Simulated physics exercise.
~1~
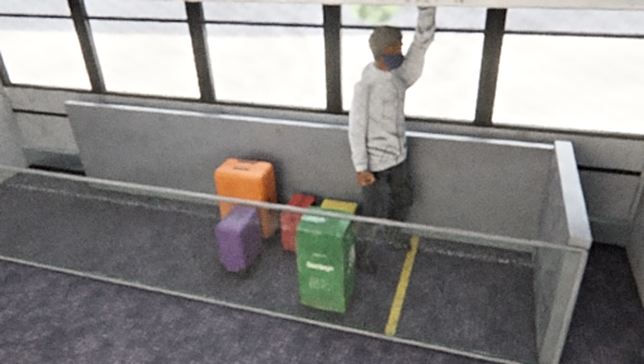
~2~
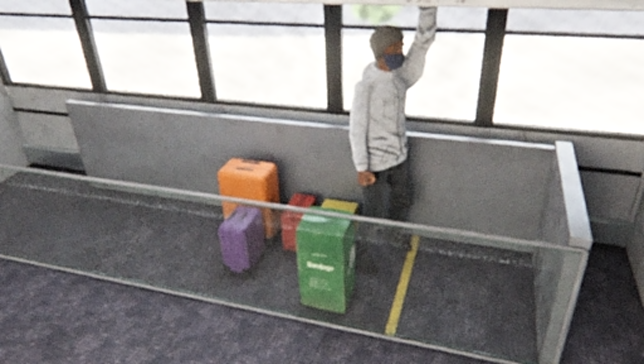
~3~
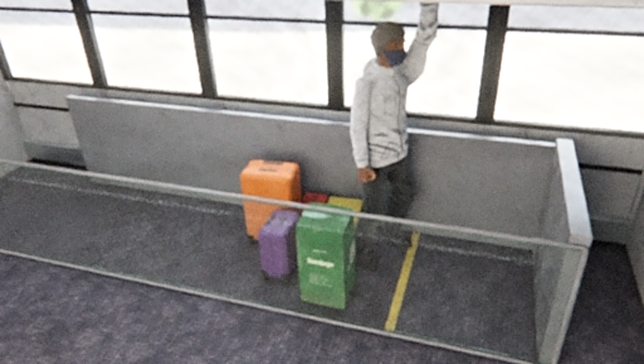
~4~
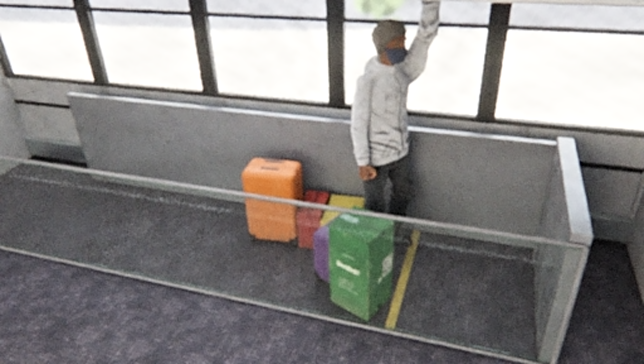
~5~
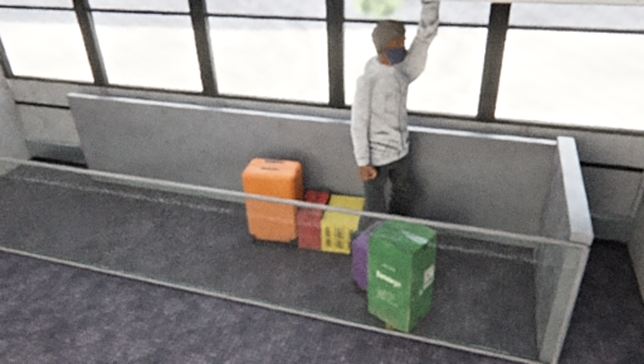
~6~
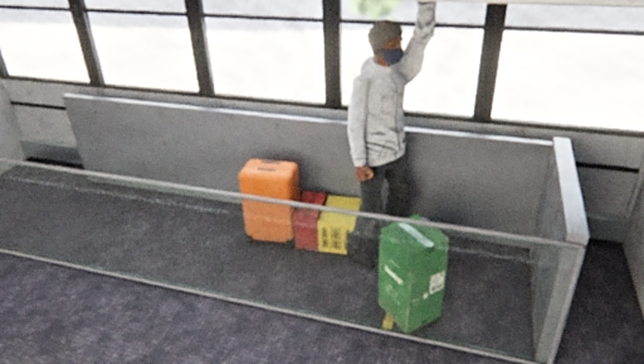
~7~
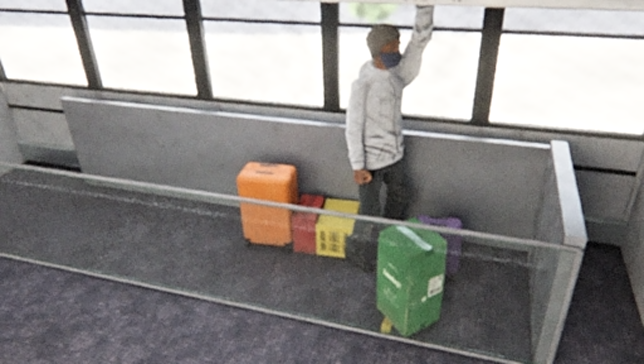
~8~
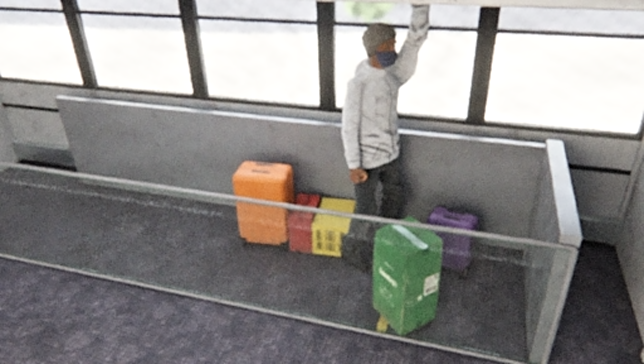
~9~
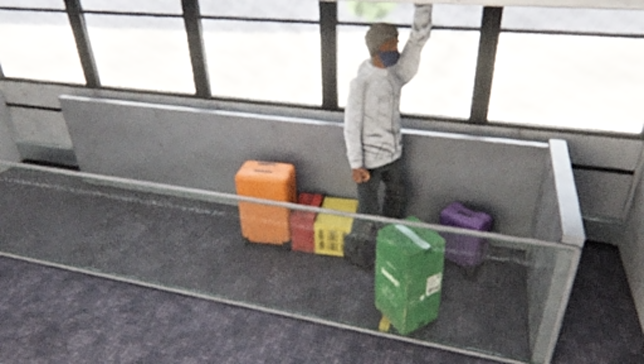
Purple and green cases sliding right past a yellow floor line beside a standing masked man, while orange, red and yellow luggage stops short.
